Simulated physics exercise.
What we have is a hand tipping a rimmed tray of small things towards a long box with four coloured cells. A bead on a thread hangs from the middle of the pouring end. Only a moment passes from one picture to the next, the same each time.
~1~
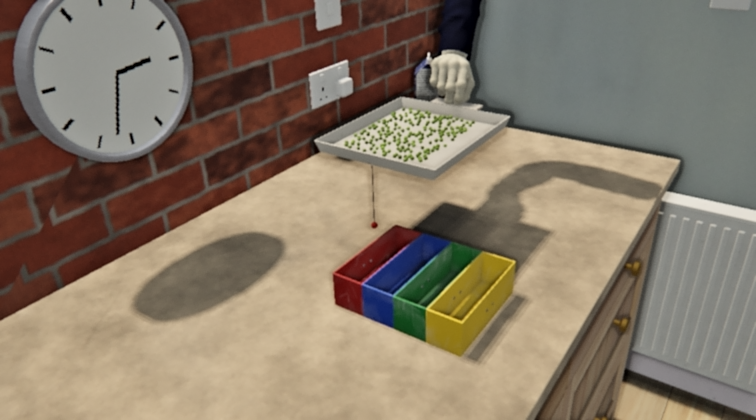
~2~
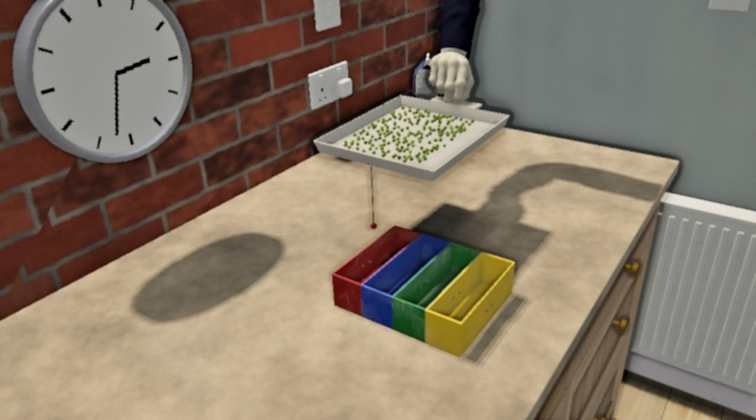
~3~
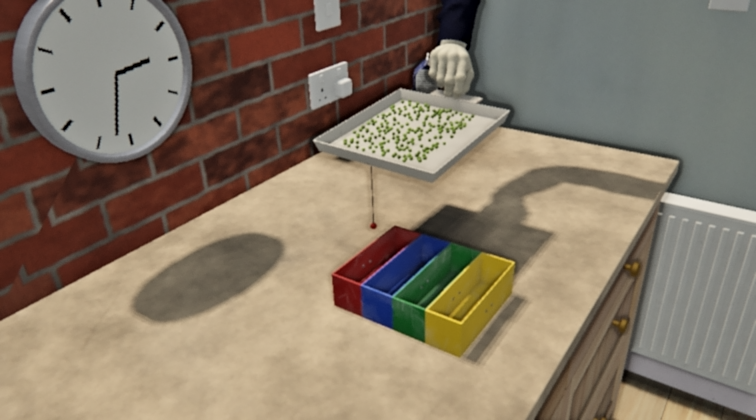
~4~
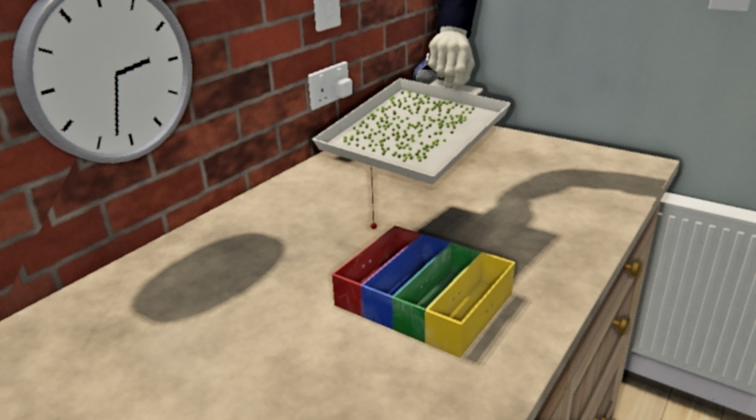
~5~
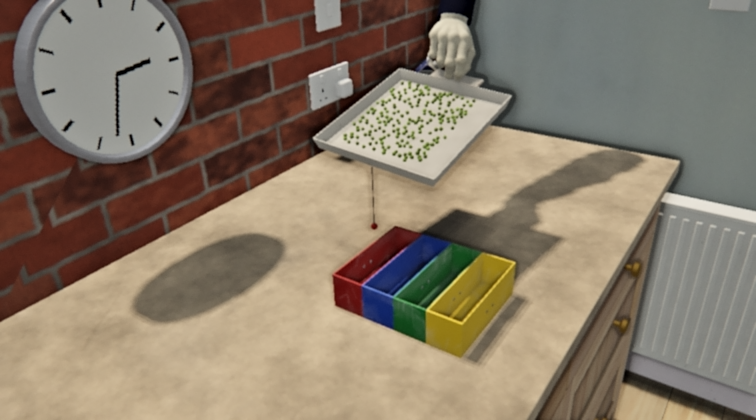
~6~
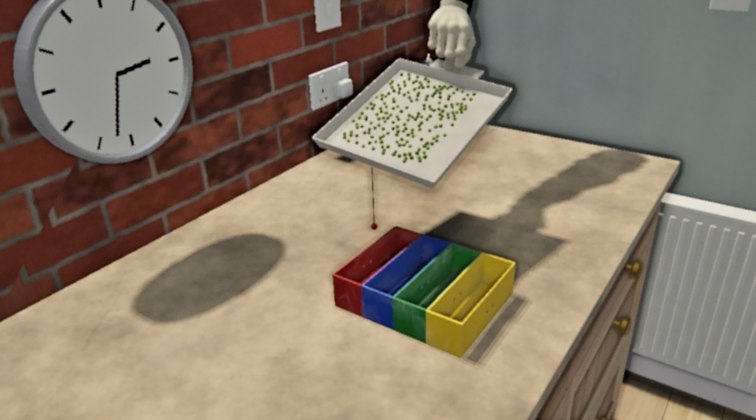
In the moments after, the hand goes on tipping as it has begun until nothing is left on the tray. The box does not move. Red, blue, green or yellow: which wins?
Fullest: The blue cell.
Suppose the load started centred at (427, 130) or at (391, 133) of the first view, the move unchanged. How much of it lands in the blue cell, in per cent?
First some 80, then 70 per cent.
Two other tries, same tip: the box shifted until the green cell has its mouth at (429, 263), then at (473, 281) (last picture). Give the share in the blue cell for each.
In turn 40 and 20 in a hundred.
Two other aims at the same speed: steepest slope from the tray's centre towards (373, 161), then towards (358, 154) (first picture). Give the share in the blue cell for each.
Near 0 % and 0 %.
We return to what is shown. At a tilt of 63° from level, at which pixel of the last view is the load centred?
At about (411, 179).
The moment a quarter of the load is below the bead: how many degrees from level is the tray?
Around 90° of tilt.
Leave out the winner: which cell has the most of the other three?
In second place: The red cell.
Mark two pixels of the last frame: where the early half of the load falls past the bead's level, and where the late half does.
Around (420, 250) and then (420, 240).
Just after the last frame, tray tipped steeply; the larger part on the tray; about a tenth in the blue cell; just a few in the green cell; about a tenth falling or outside the box.
A moment on, tray tipped past a quarter turn; roughly a quarter on the tray; roughly a third in the blue cell; about a tenth in the green cell; about a tenth in the red cell; just a few in the yellow cell; roughly a third falling or outside the box.
Further on, tray tipped past a quarter turn; roughly two thirds in the blue cell; roughly a quarter in the red cell; about a tenth in the green cell; just a few in the yellow cell; just a few falling or outside the box.
When it is over, tray tipped past a quarter turn; roughly two thirds in the blue cell; roughly a quarter in the red cell; about a tenth in the green cell; just a few in the yellow cell; just a few outside the box.
